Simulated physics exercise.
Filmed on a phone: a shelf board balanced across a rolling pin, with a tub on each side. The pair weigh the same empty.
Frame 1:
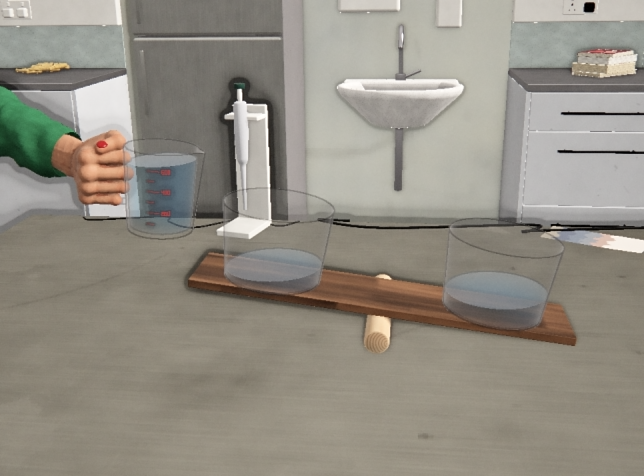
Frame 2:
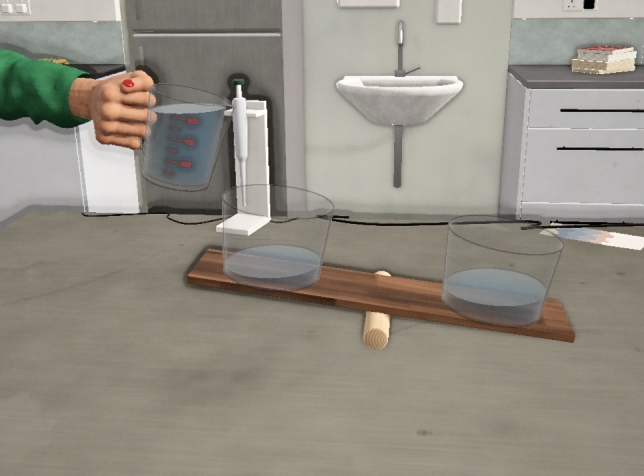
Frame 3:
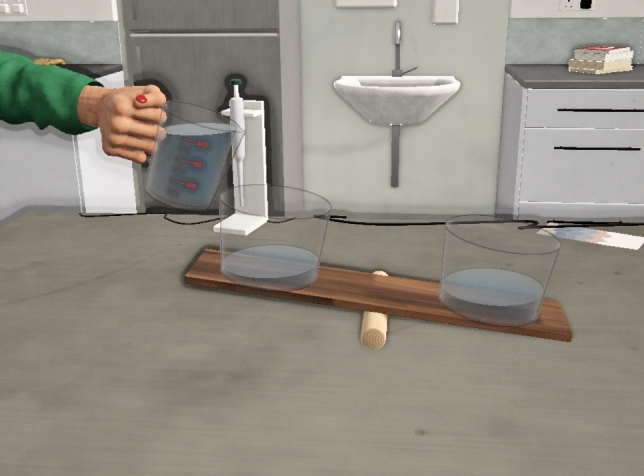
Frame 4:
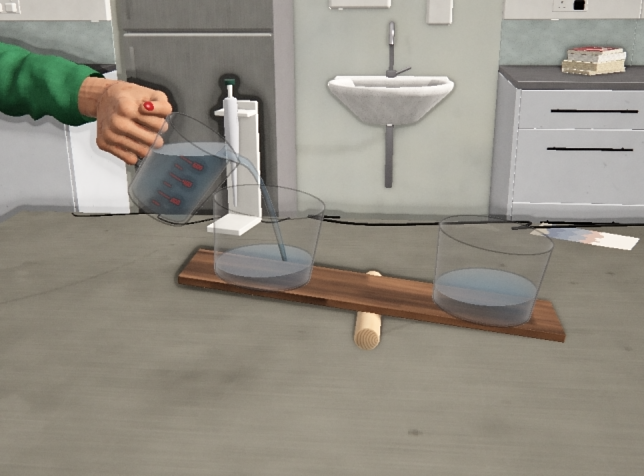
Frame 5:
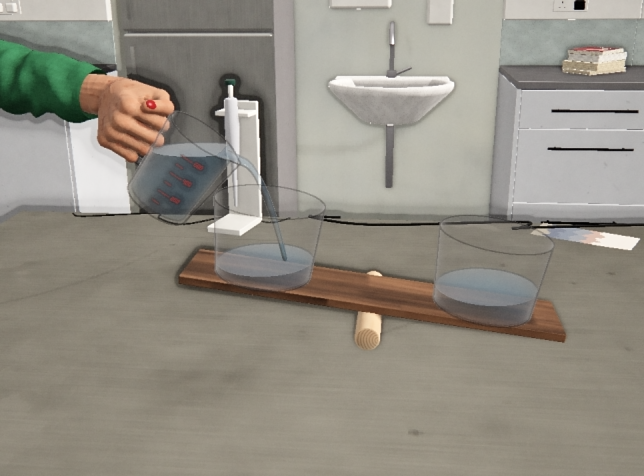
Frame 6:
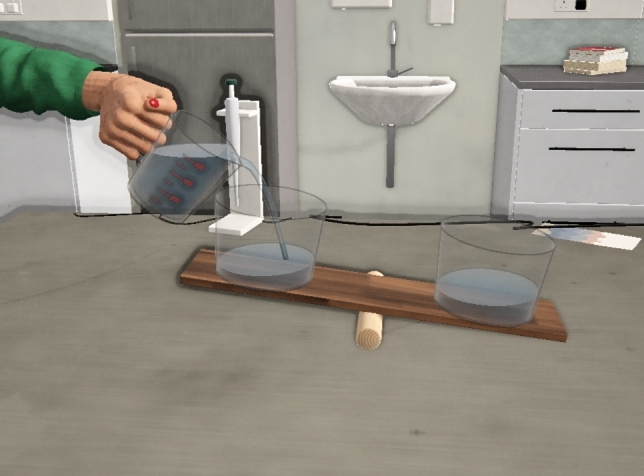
A hand in a green sleeve lifted and tilted a measuring jug, then poured a thin stream of water into the raised left tub, while the board on the rolling pin stayed tilted down to the right.
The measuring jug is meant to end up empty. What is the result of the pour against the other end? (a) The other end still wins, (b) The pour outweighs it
b.
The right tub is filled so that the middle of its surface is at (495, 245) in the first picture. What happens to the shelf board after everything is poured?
Given that level, I'd expect it to stay unmoved.
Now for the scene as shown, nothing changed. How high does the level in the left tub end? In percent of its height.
55%, roughly.
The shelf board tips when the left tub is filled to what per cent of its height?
Around 25 per cent, I'd say.
Shortly, the left tub is about a third full; the shelf board has swung over, and that end is down.
Then, the left tub is about half full; the shelf board has swung over, and that end is down.
At the finish, the left tub is about half full; the shelf board has swung over, and that end is down.
